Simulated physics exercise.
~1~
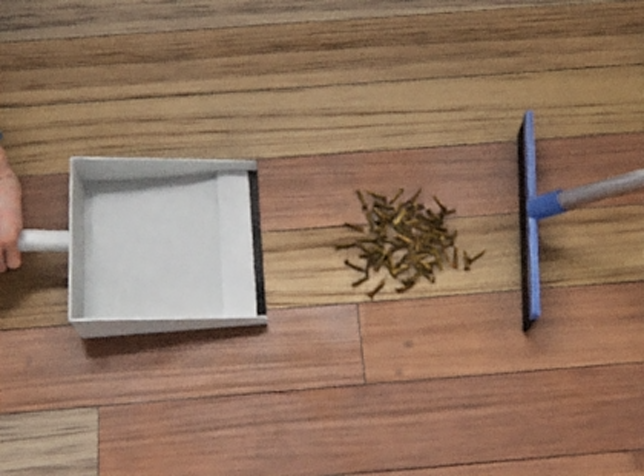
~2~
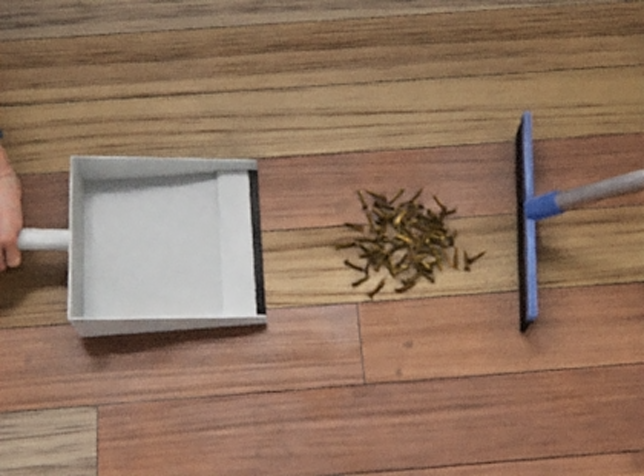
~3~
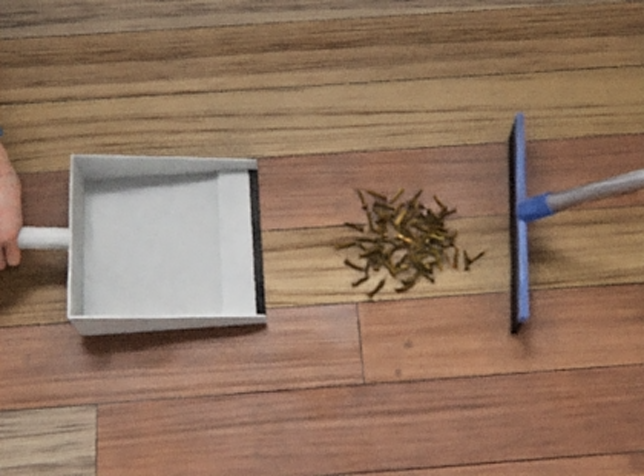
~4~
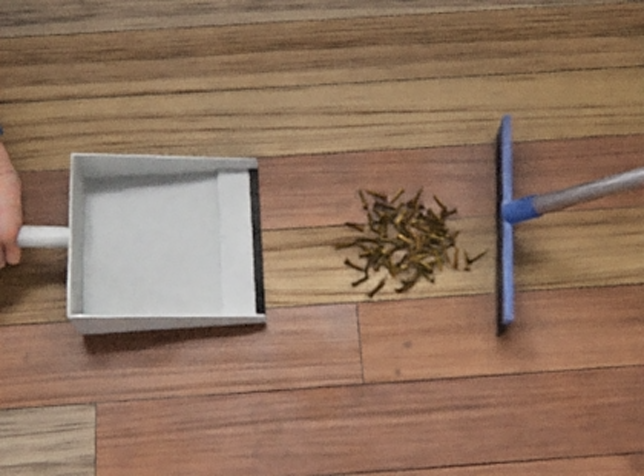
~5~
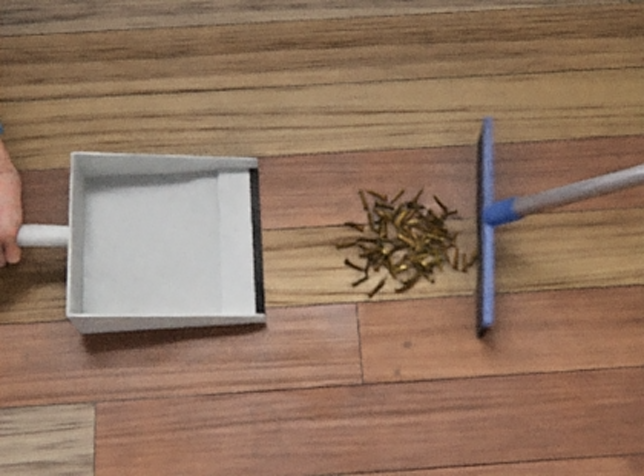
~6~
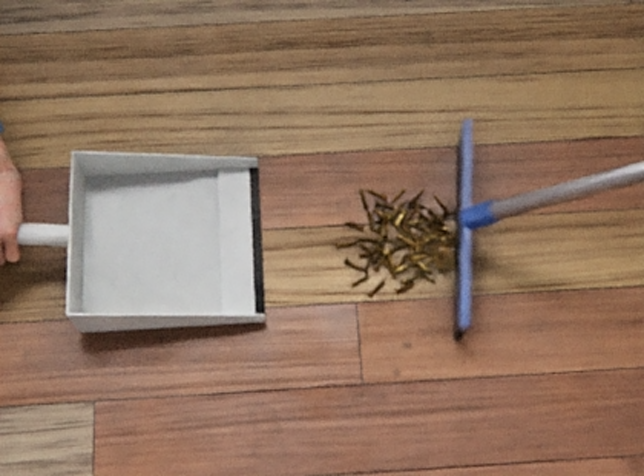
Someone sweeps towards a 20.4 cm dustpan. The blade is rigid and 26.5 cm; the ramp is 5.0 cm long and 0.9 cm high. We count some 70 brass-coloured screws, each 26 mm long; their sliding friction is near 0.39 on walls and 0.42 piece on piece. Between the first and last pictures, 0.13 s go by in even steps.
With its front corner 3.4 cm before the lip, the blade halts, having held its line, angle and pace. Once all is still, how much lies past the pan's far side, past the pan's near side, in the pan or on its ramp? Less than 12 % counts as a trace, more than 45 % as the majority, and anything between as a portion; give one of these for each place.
Far side - a trace, near side - a trace, pan - the majority.
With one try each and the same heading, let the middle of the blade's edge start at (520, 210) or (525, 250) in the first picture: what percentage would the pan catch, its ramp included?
About 65 and 55 per cent.
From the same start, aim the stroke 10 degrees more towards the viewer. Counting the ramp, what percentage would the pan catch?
I'd expect close to 50 percent.
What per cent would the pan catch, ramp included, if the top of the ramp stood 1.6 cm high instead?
It would be roughly 45 percent.
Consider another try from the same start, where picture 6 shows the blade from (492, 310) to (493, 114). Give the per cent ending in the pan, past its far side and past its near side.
The pan gets 20, the far side 5 and the near side 0.
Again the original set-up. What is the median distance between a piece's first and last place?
It works out to roughly 20 cm.
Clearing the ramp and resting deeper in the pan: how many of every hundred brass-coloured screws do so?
Something like 15 per cent of the whole.
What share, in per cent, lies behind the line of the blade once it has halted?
Something like 0 per cent, roughly.
Then, 0.10 s after the last picture, middle of the blade 13 cm from the lip; 0 % over the lip, far side 0 %, near side 0 %.
Then, 0.17 s after the last picture, middle of the blade 7 cm from the lip; 0 % over the lip, far side 0 %, near side 0 %.
Then, 0.38 s after the last picture, middle of the blade 5 cm from the lip; 65 % over the lip, far side 5 %, near side 0 %.
In the end, far side 5 %, near side 0 %, pan 60 %, in front of the lip or behind the blade 35 %.
